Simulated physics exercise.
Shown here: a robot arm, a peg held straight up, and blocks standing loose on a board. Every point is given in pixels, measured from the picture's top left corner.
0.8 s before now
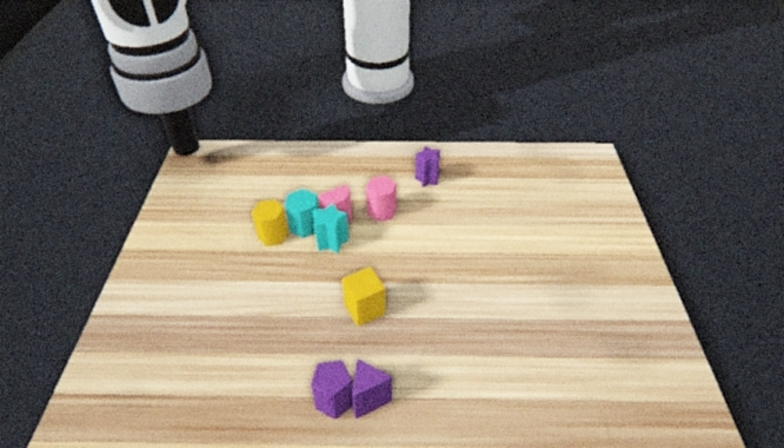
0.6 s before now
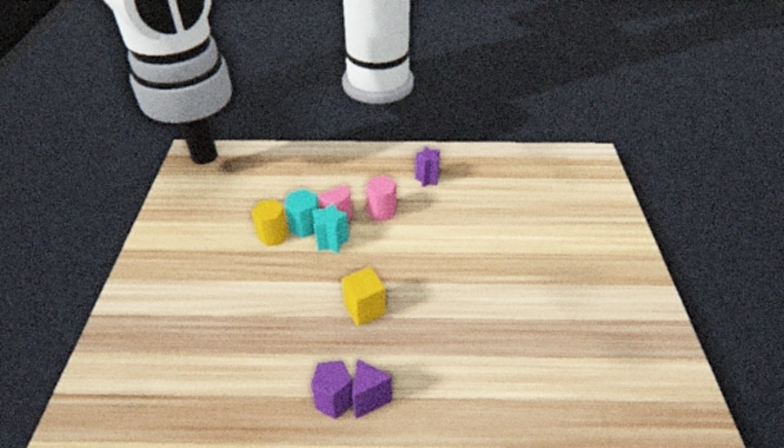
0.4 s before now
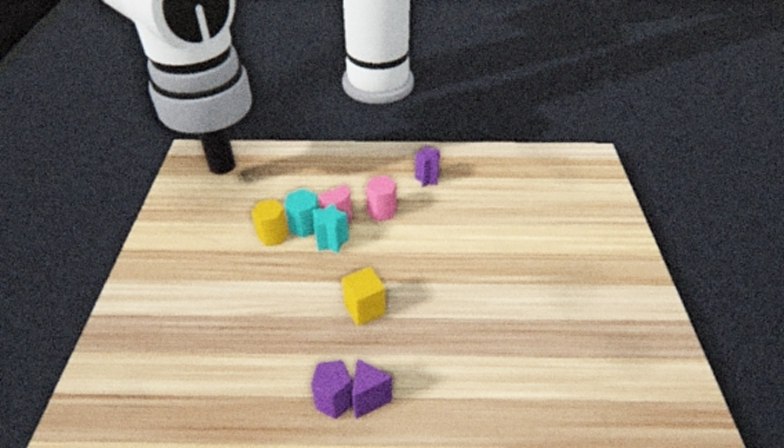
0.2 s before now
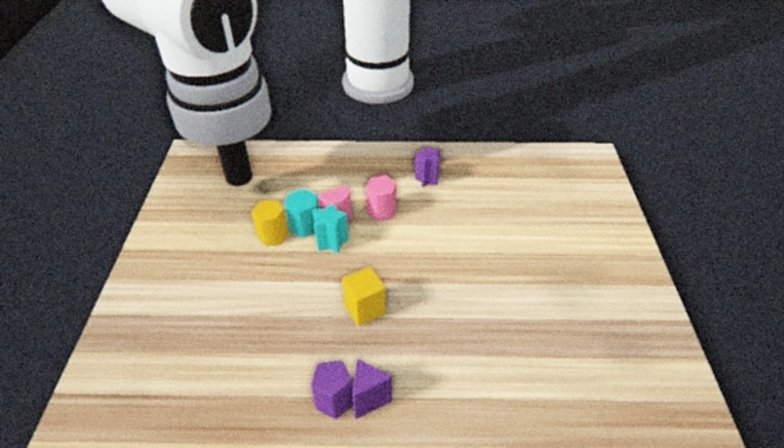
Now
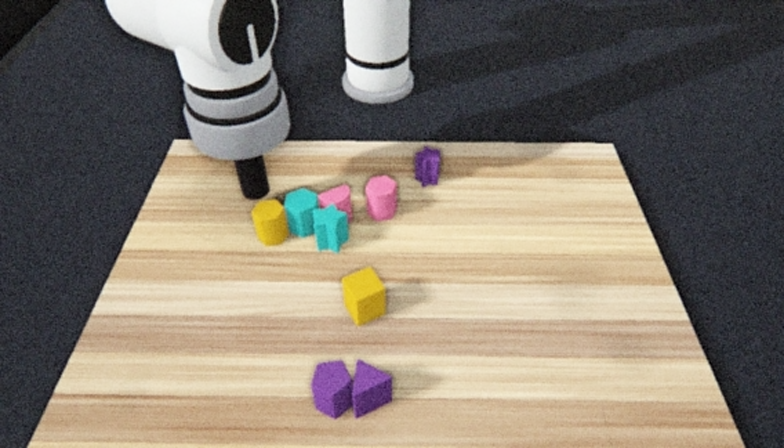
In this clip, a robot arm holding a dark upright peg moves right and toward the viewer over a wooden board, nearing a cluster of yellow, turquoise and pink blocks, while all the blocks stay still.
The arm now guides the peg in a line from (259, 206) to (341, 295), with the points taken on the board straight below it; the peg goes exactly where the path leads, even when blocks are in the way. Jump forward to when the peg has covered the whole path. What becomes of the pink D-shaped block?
Moved off its spot.
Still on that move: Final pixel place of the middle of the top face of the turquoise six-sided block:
That would be at about pixel (324, 209).
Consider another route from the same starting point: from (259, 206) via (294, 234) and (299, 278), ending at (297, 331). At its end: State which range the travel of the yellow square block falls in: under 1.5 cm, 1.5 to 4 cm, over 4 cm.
Covers under 1.5 cm.
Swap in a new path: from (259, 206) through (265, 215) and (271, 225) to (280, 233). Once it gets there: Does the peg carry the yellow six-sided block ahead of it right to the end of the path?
That would be a yes.
On the path given first. One third of the way, peg at (282, 218); yellow six-sided block at (277, 227), turned 20° clockwise; turquoise six-sided block at (311, 203), turned 25° anticlockwise; turquoise star at (333, 218), turned 15° anticlockwise; pink D-shaped block at (342, 194).
Two thirds of the way, peg at (310, 248); yellow six-sided block at (285, 253), turned 110° clockwise; turquoise six-sided block at (324, 209), turned 85° anticlockwise; turquoise star at (344, 224), turned 20° anticlockwise; pink D-shaped block at (345, 191).
At the end, peg at (340, 281); yellow six-sided block at (287, 256), turned 135° clockwise; turquoise six-sided block at (324, 209), turned 85° anticlockwise; turquoise star at (344, 224), turned 20° anticlockwise; pink D-shaped block at (345, 191); yellow square block at (365, 285).
